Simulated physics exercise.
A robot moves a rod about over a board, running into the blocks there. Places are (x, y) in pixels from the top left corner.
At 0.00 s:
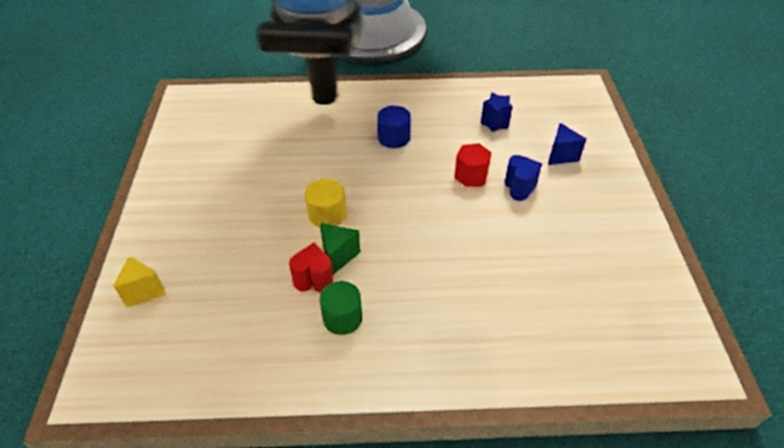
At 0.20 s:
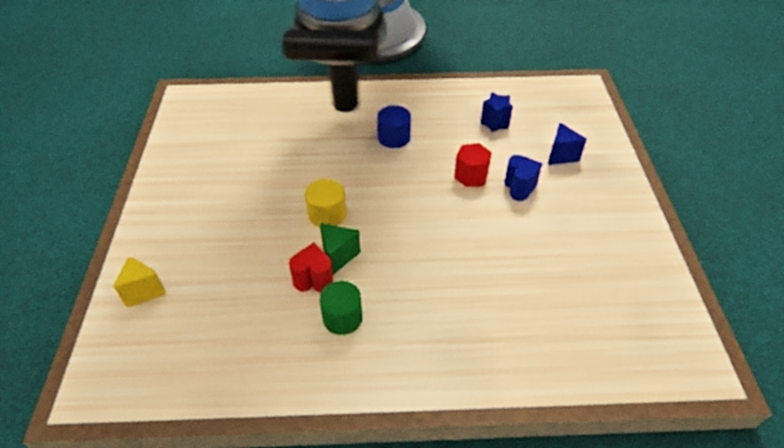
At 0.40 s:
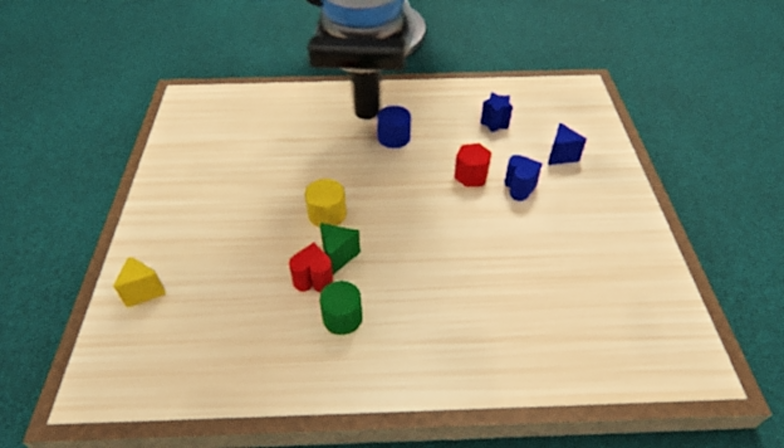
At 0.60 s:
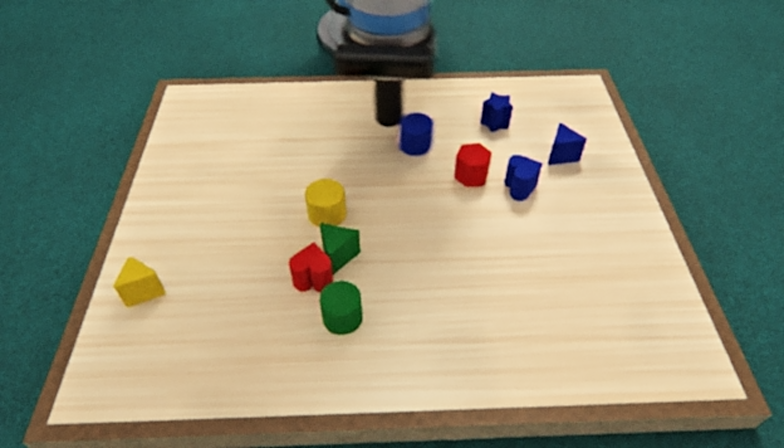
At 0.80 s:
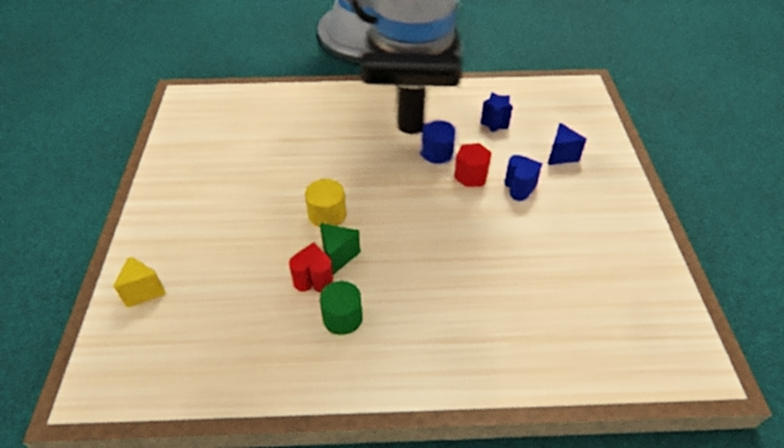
A robot arm's dark rod glides rightward above the far side of a wooden board scattered with coloured blocks, then meets the blue cylinder and pushes it a short way right and slightly nearer, towards the red six-sided block.
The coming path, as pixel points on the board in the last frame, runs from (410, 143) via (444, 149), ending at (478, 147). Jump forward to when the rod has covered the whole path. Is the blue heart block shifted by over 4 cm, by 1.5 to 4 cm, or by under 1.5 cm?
Movement: Under 1.5 cm.
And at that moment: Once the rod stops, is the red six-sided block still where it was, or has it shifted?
Moved.
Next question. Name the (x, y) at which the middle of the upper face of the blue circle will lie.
My prediction: (504, 142).
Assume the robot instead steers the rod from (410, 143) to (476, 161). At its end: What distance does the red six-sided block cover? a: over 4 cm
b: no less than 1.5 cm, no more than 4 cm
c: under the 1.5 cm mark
b
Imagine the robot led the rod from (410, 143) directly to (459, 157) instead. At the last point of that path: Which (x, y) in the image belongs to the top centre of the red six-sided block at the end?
The centre of its top face lies at (498, 167).
What follows on the original path. Halfway along, rod at (445, 133); blue circle at (474, 138); red six-sided block at (488, 161), turned 35° clockwise.
At the end, rod at (480, 132); blue circle at (504, 142); red six-sided block at (495, 165), turned 65° clockwise; blue heart block still.
